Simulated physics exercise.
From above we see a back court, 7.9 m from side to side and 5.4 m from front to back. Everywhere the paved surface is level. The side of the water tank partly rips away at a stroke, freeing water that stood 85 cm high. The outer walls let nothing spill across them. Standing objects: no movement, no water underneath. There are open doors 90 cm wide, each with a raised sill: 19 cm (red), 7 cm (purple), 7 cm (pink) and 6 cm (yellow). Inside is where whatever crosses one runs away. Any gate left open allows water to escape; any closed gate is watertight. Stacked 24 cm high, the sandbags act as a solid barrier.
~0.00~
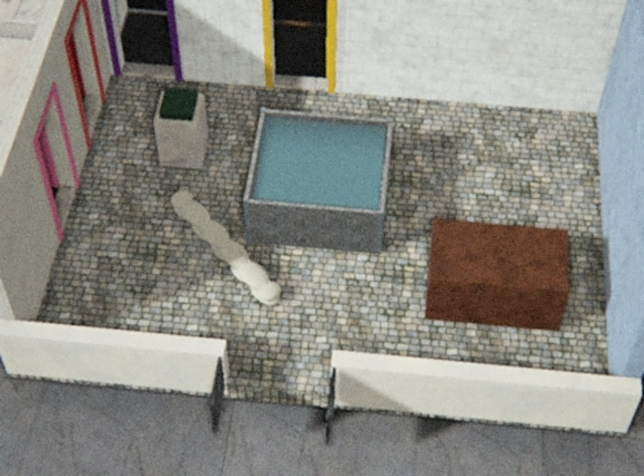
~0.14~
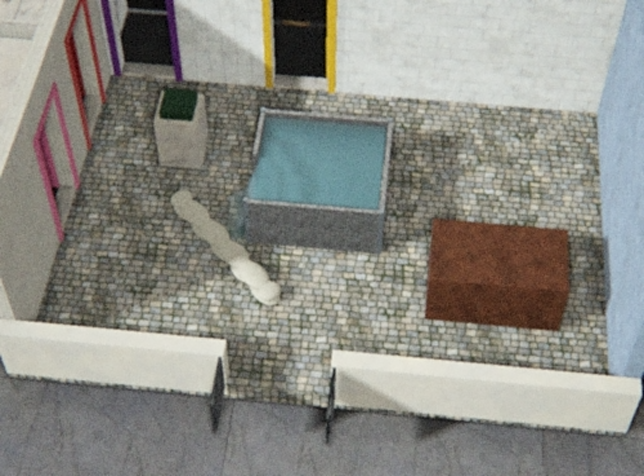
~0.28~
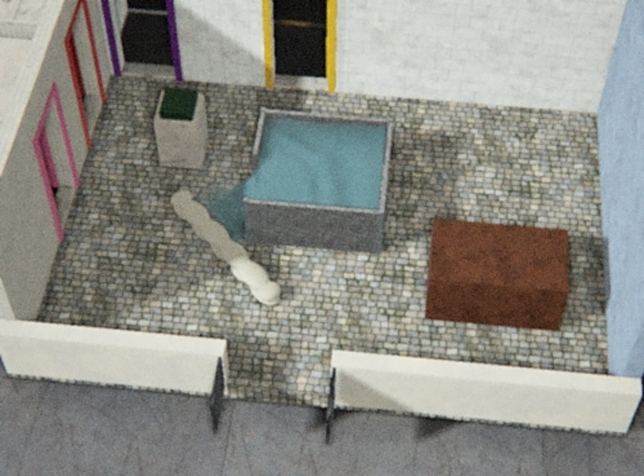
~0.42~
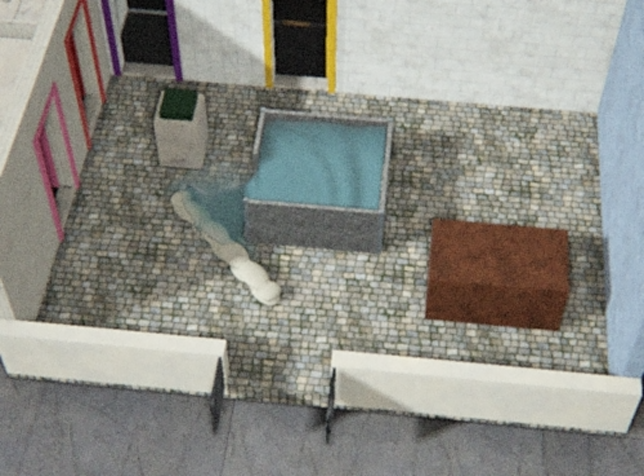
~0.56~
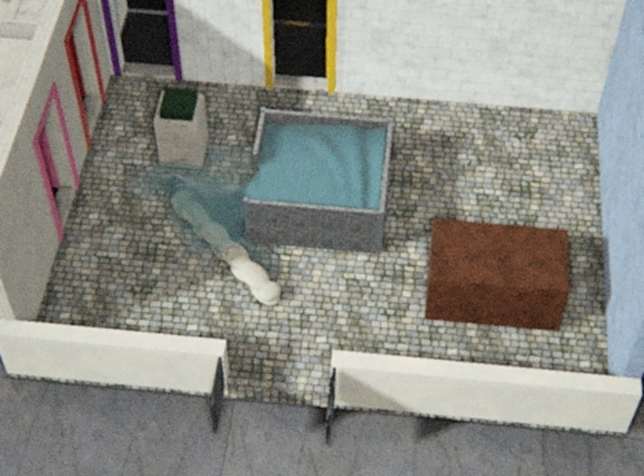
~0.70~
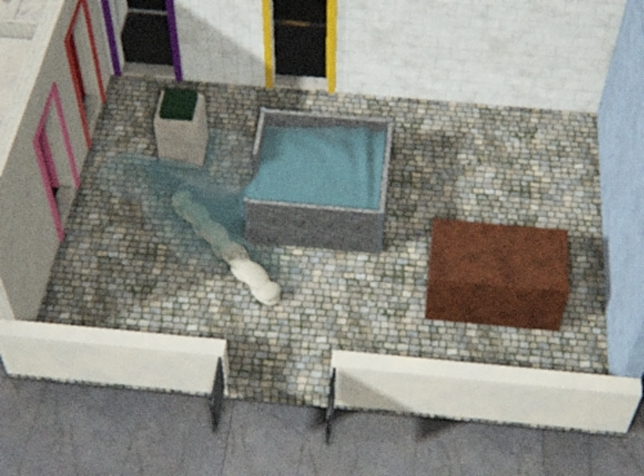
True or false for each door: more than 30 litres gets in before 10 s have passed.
Red door false, purple door true, pink door true, yellow door true.
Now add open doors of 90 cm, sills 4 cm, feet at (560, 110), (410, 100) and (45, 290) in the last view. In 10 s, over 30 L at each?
In sequence the answers are less than that, less than that and more than that.
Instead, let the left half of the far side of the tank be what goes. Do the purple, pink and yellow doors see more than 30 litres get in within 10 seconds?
Then purple would come out on the high side, pink on the low side and yellow on the high side.
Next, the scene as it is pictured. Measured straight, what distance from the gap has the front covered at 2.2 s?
About 3.8 m.
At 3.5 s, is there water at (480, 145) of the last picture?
Looks like it's not yet wet.
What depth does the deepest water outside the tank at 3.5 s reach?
I'd say near 34 centimetres.
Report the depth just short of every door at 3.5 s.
Door by door, in cm: Red reads 12, purple reads 17, pink reads 17, yellow reads 10.
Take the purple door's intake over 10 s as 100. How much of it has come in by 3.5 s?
Share by then: ~ 50 %.
After 1.4 s water covers 30 % of the floor and is deepest (54 cm) near (224, 232); red door 18 cm at the sill, 2 L in, purple door not reached, pink door 16 cm at the sill, 5 L in, yellow door not reached.
After 2.2 s water covers 45 % of the floor and is deepest (42 cm) near (224, 232); red door 18 cm at the sill, 7 L in, purple door 18 cm at the sill, 14 L in, pink door 25 cm at the sill, 86 L in, yellow door 2 cm at the sill, 0 L in.
After 3.5 s water covers 55 % of the floor and is deepest (34 cm) near (224, 232); red door 12 cm at the sill, 9 L in, purple door 17 cm at the sill, 93 L in, pink door 17 cm at the sill, 182 L in, yellow door 10 cm at the sill, 8 L in.
After 6.0 s water covers 80 % of the floor and is deepest (20 cm) near (224, 232); red door 9 cm at the sill, 9 L in, purple door 10 cm at the sill, 156 L in, pink door 10 cm at the sill, 240 L in, yellow door 9 cm at the sill, 45 L in.
After 10.0 s water covers 95 % of the floor and is deepest (12 cm) near (110, 81); red door 8 cm at the sill, 9 L in, purple door 8 cm at the sill, 178 L in, pink door 7 cm at the sill, 254 L in, yellow door 6 cm at the sill, 59 L in.
